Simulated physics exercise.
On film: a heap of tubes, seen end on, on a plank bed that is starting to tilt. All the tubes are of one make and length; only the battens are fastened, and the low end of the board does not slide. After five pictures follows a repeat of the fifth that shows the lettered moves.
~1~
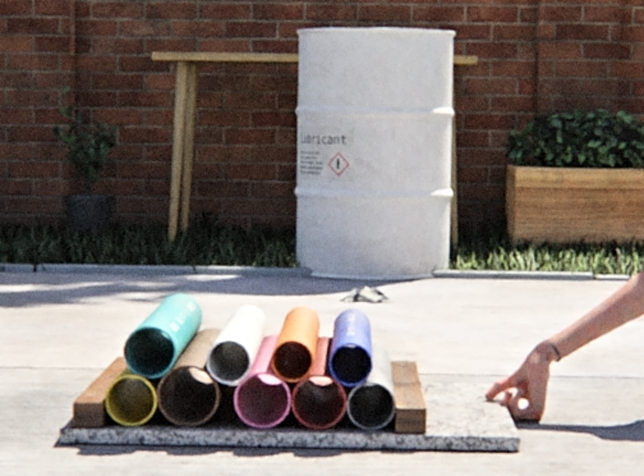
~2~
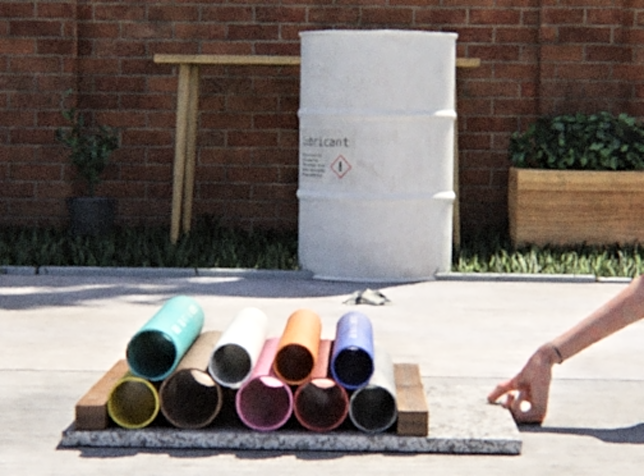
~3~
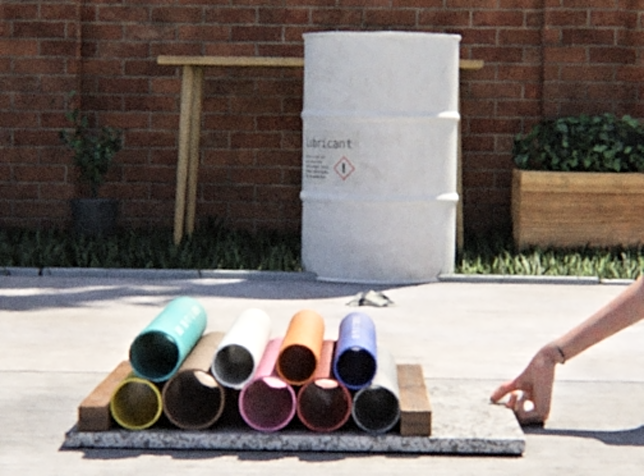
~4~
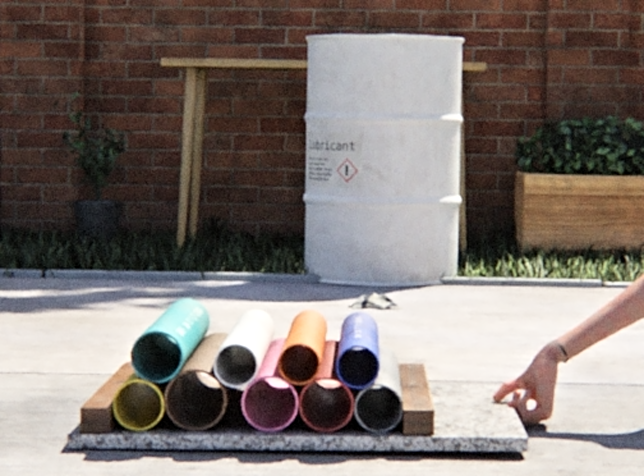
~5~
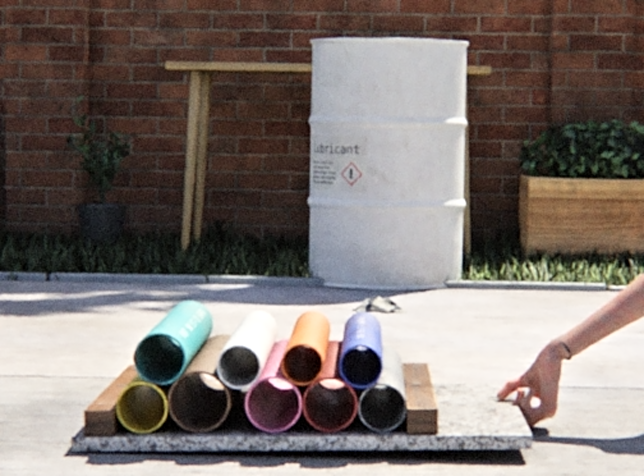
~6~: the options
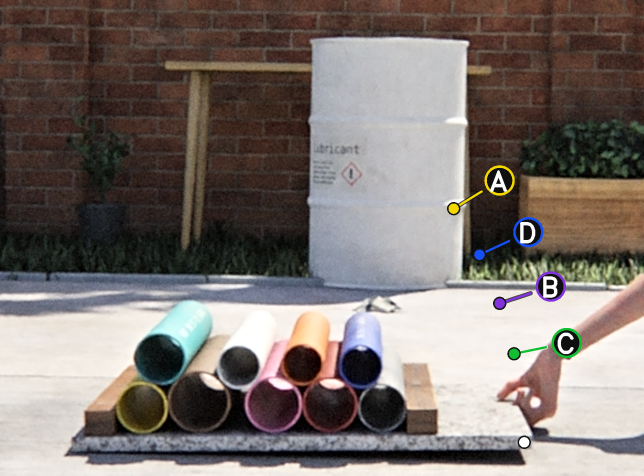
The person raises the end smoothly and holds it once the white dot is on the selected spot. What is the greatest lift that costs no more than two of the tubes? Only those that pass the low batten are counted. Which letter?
No higher than A.
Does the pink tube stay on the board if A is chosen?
Yes.
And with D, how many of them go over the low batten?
With D, one.
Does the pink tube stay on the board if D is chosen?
Yes, with D.
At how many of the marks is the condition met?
Four of the four.
On the marked copy, A at (454, 209); B at (500, 303); C at (514, 354); D at (480, 255); the white dot at (524, 442).
Taking A. A third of the way, board at 18°.
Two thirds of the way, board at 33°.
When it is over, board at 33°, one over the low batten (turquoise).
As for the rest, B none over the low batten; C none over the low batten; D one over the low batten (turquoise).
